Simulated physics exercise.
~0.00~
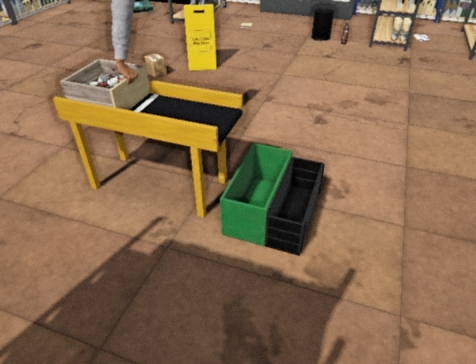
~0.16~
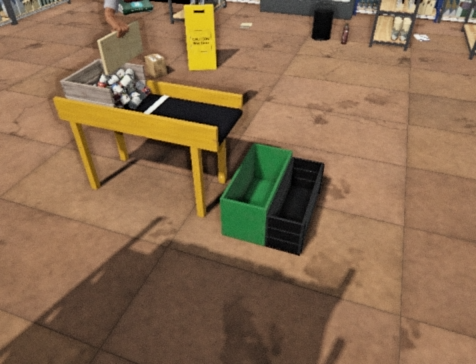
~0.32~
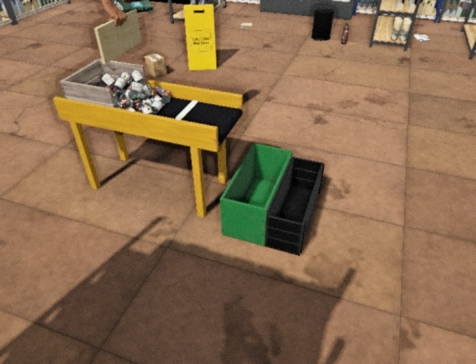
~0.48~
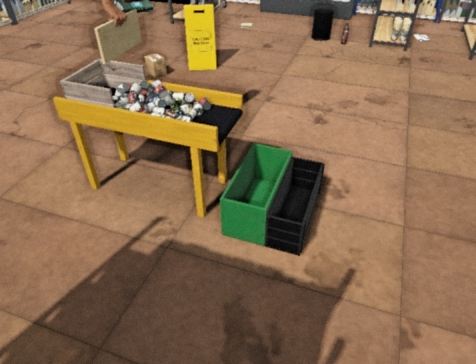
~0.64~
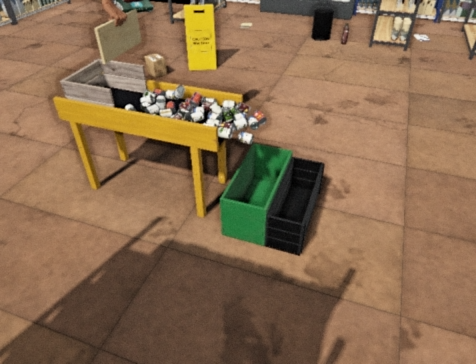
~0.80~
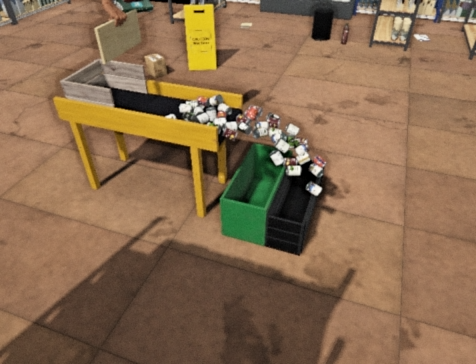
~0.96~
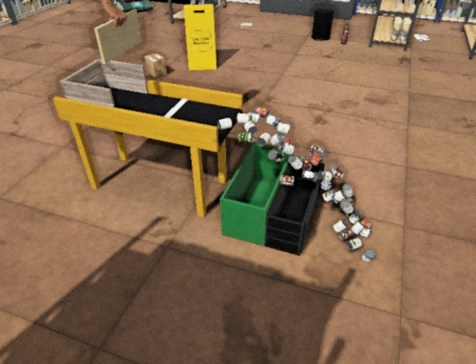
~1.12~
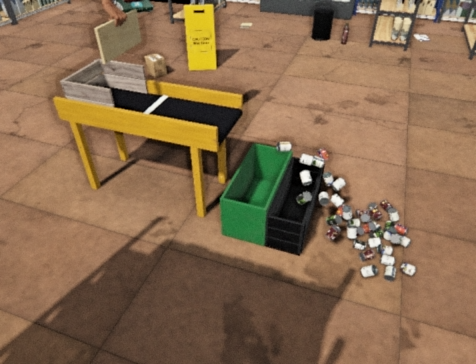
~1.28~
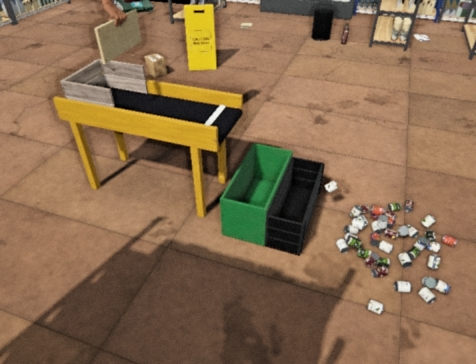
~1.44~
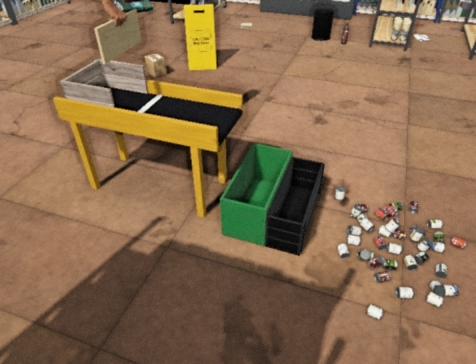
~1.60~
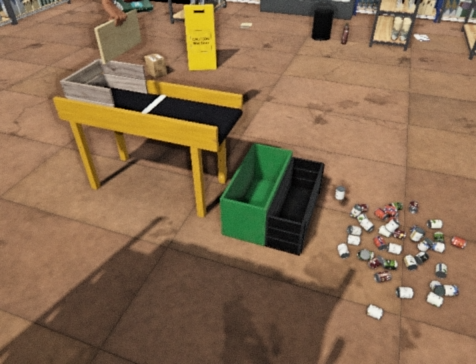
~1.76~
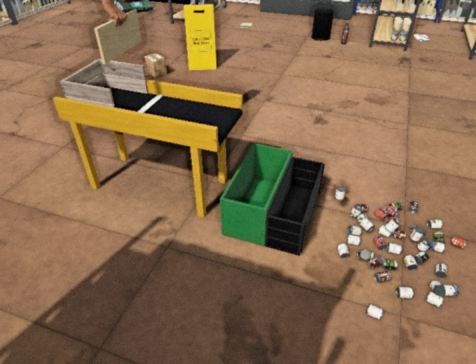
Small tins riding a yellow-framed conveyor rightward, spilling off its end past green and black tubs, and scattering across the paved ground.
